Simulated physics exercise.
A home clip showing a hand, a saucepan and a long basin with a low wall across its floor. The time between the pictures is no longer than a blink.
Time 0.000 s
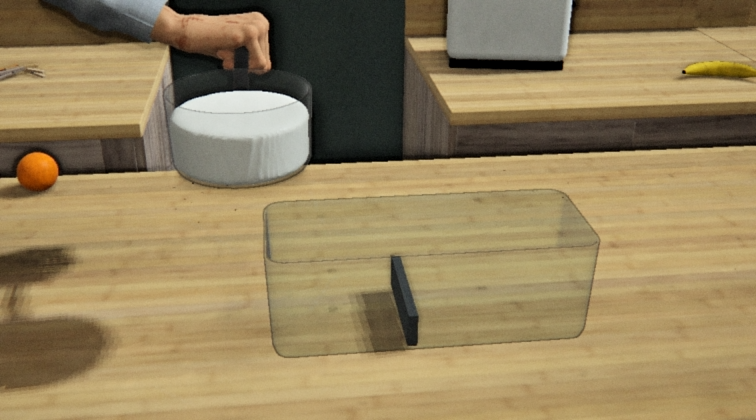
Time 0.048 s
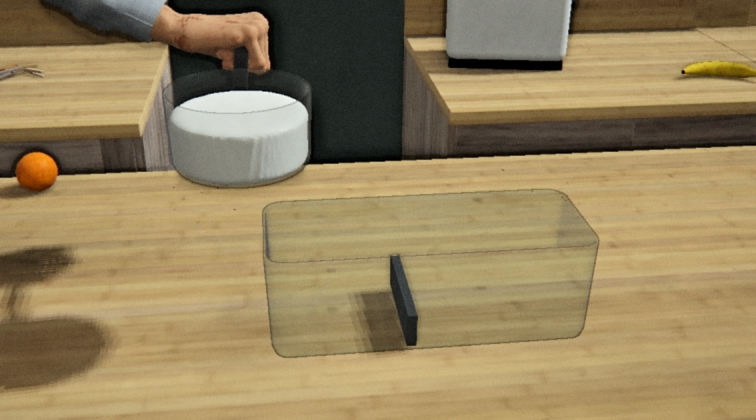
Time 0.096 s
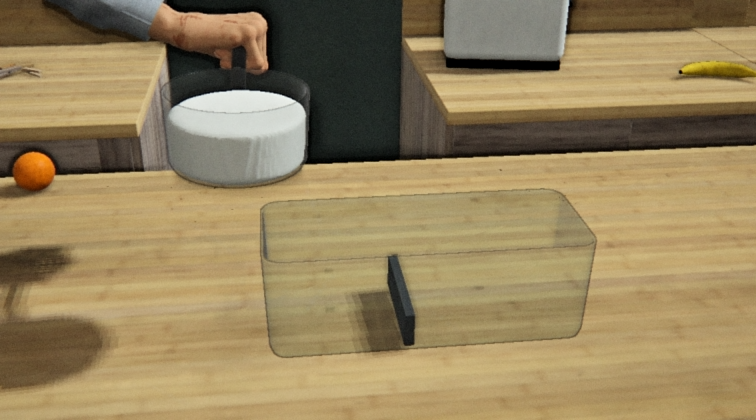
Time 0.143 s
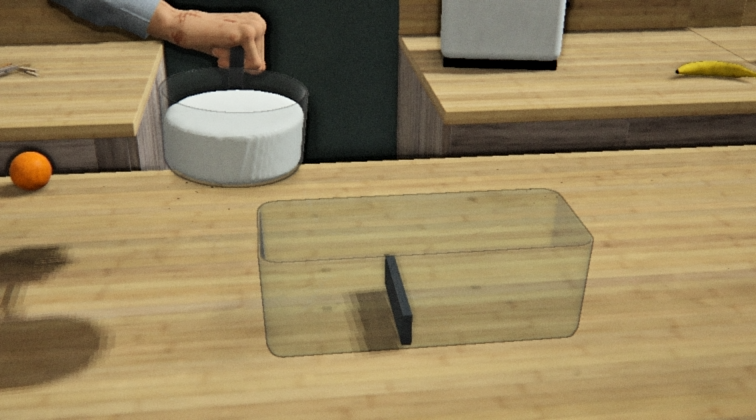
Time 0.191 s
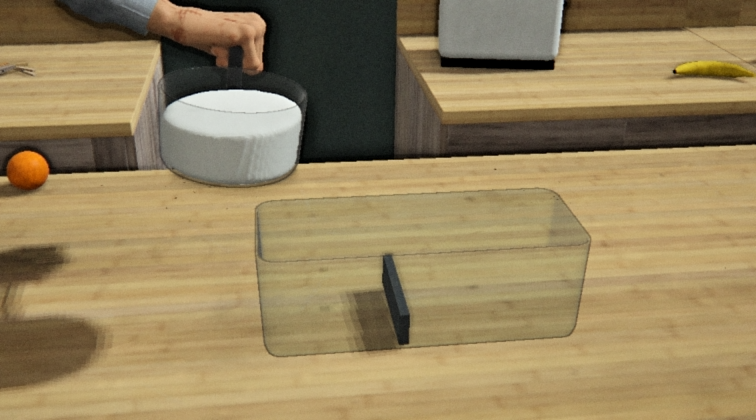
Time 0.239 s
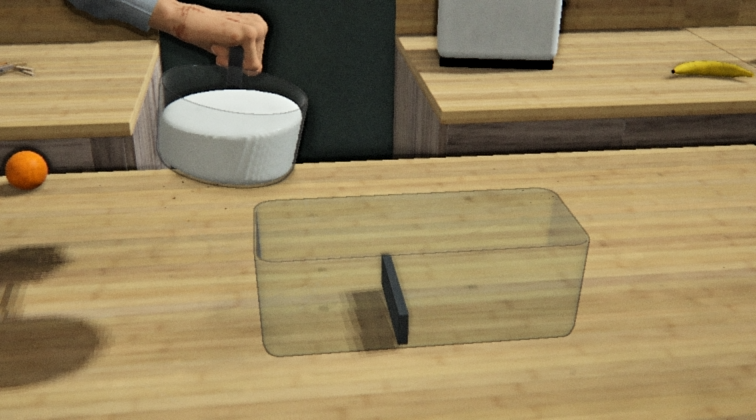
A hand reaching in from the upper left grips the dark handle of a clear saucepan filled with white contents, above a pale wooden kitchen counter seen from slightly above. In front sits a long, clear basin with a low dark wall inside, an orange to the left and a yellow banana at far right. The saucepan tilts slightly clockwise while the camera drifts a little to the right.
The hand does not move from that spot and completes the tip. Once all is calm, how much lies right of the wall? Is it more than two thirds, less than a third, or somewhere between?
The share right of the wall falls short of one third.
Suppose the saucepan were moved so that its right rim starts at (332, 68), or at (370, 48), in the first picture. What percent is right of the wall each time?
It comes out at around 40 percent and then around 70 percent.
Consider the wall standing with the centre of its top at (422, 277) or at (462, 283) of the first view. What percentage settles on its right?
Roughly 5 % and then 10 %.
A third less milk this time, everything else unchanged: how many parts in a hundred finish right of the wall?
5 per cent or so.
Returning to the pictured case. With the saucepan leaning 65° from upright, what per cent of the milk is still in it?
It keeps around 65 per cent at that angle.
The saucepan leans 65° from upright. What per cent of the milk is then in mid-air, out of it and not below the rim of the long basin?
It's close to 25 %.
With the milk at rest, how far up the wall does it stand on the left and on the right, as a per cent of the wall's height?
The left reads 90 in a hundred and the right 10 in a hundred.
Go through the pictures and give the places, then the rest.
The first frame shows tilt 0°; pouring edge (310, 89); surface from (170, 113) to (308, 108); the long basin's rim runs from (265, 233) to (581, 217); the wall's top is at (404, 285).
The second frame shows tilt 0°; pouring edge (310, 90); surface from (170, 113) to (307, 109).
The third frame shows tilt 2°; pouring edge (308, 91); surface from (167, 113) to (305, 109).
The fourth frame shows tilt 4°; pouring edge (306, 93); surface from (164, 112) to (303, 109).
The fifth frame shows tilt 7°; pouring edge (306, 96); surface from (162, 111) to (302, 109).
The sixth frame shows tilt 11°; pouring edge (306, 101); surface from (161, 111) to (301, 109).
A moment on, the saucepan is tipped part way and 67 per cent is still to pour, 7 is left of the wall and 0 right of it.
Next, the saucepan is tipped on its side and 14 per cent is still to pour, 74 is left of the wall and 2 right of it.
Then the saucepan is tipped right over and 1 per cent is still to pour, 88 is left of the wall and 9 right of it.
Later the saucepan is tipped right over and 0 per cent is still to pour, 86 is left of the wall and 13 right of it.
At rest 86 per cent lies left of the wall, 14 right of it and 1 outside.
